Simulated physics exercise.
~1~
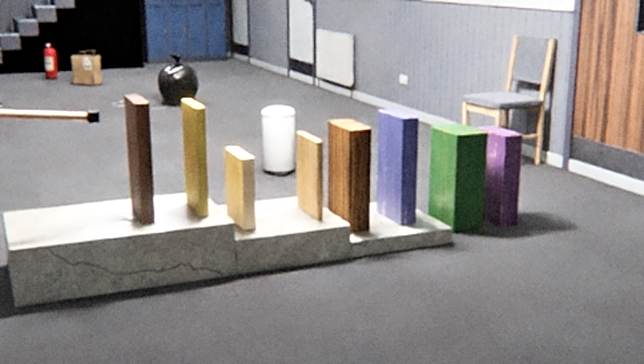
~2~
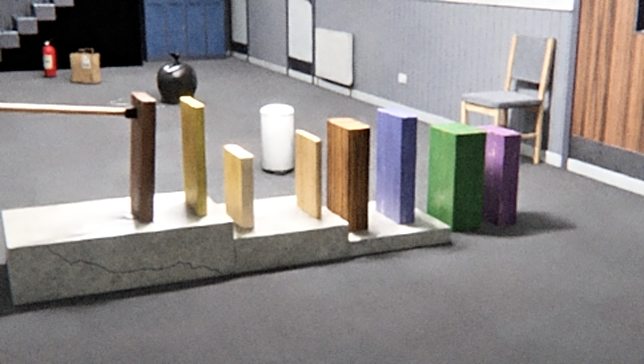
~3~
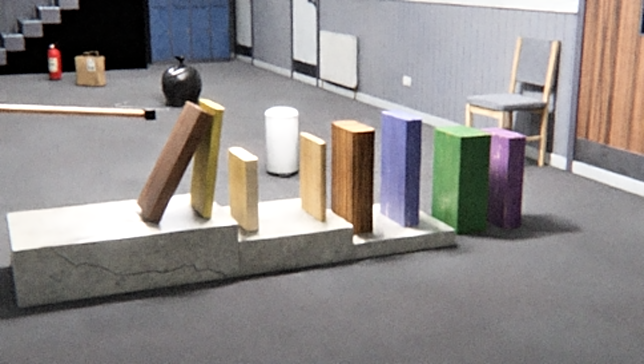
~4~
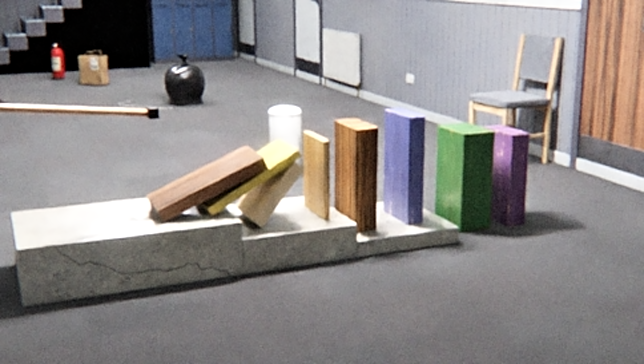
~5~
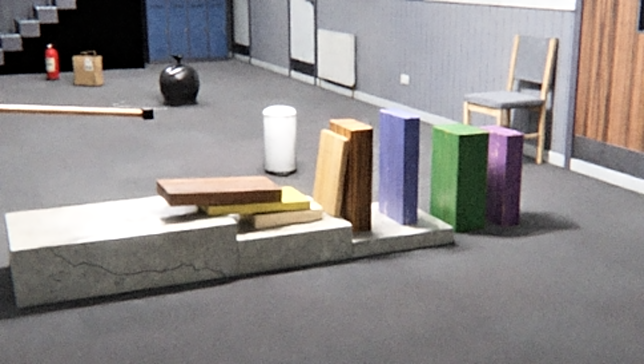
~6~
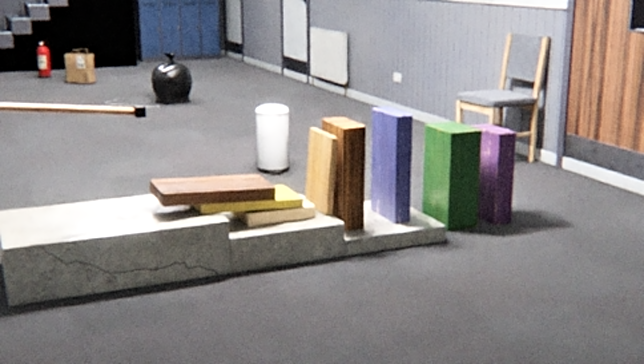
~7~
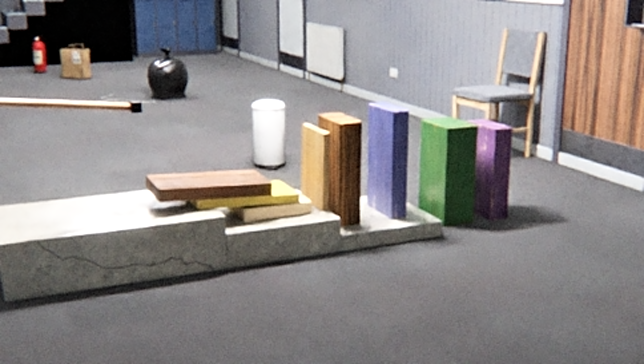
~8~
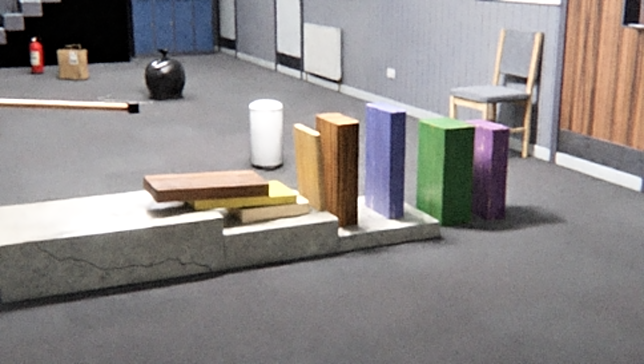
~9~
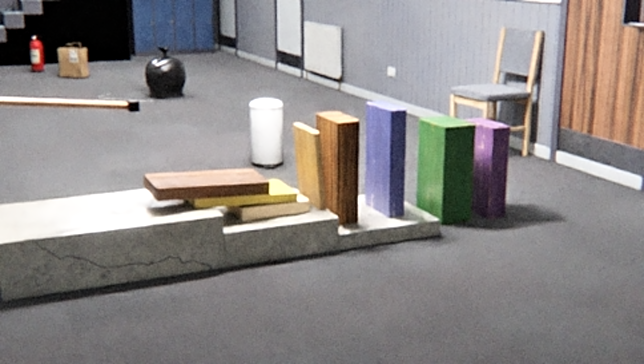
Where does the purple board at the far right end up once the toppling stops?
It is still standing upright in its place at the end of the row, as the toppling stops before it gets that far.
